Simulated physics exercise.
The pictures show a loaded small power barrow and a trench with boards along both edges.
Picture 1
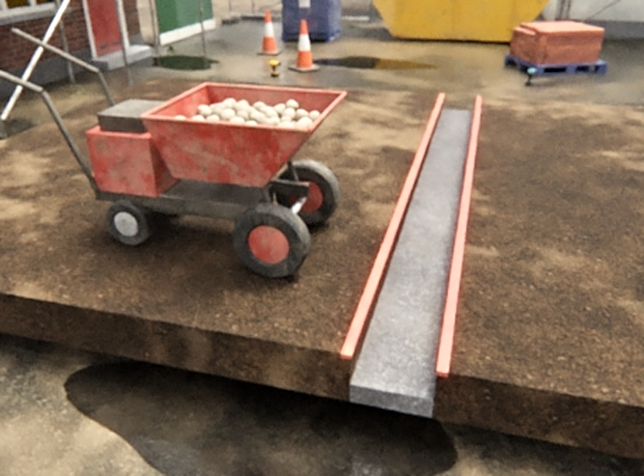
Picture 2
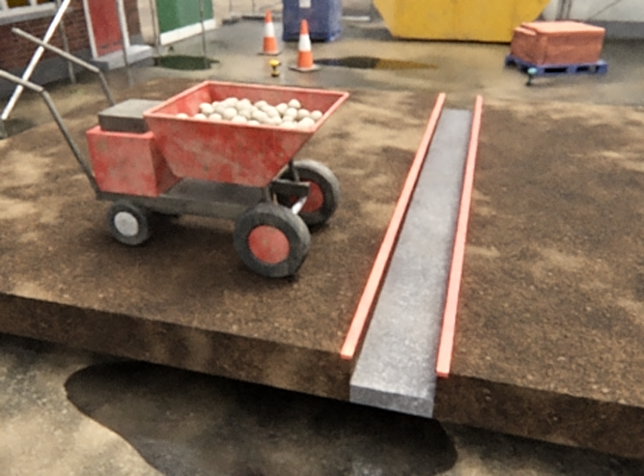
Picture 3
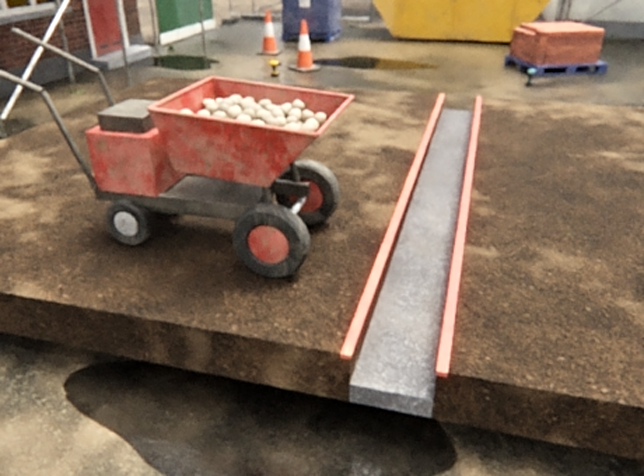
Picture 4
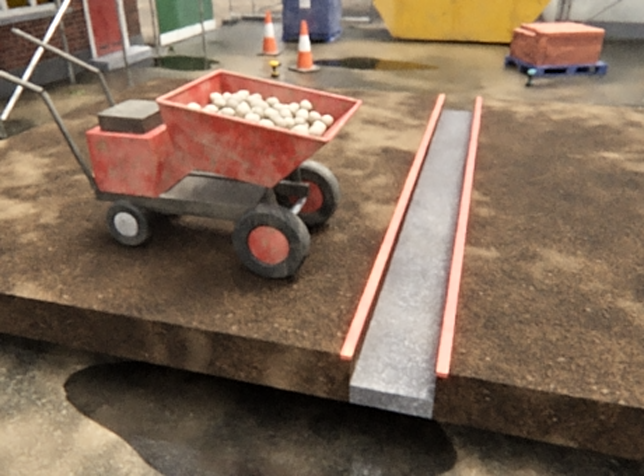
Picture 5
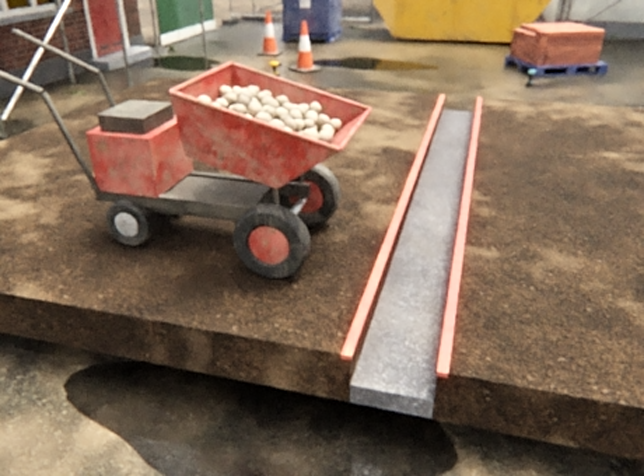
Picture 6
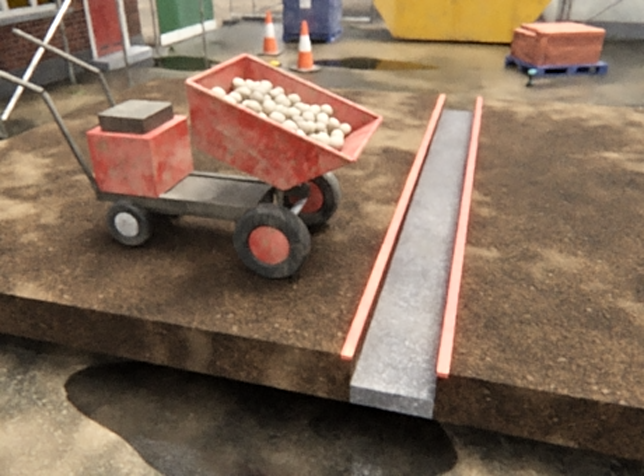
The red skip of a small power barrow, loaded with rounded pebbles, tilts steadily forward to the right, its back edge rising while the wheels stay still beside a narrow grey channel with red boards along both edges.
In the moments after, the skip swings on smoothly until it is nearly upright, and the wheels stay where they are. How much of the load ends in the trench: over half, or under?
The trench takes more than half.
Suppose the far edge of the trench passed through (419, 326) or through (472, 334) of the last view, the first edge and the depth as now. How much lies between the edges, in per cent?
Roughly 50 per cent, and 100 per cent.
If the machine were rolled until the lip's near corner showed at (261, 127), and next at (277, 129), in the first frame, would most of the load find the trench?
First the larger part, then more than half.
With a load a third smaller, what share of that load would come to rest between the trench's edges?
Roughly 80 in a hundred.
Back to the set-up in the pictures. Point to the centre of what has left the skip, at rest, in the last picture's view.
Close to (429, 275).
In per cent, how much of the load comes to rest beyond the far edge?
Near 20 %.
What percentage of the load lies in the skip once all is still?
Roughly 0 in a hundred.
Shortly afterwards, skip tipped steeply; the whole lot in the skip.
Next, skip tipped right over; the bulk in the skip; near a quarter in or heaped over the trench; only a few beyond it; only a few falling.
Some moments later, skip tipped right over; a little in the skip; near two thirds in or heaped over the trench; near a quarter beyond it.
In the end, skip tipped right over; only a few in the skip; the bulk in or heaped over the trench; near a quarter beyond it.
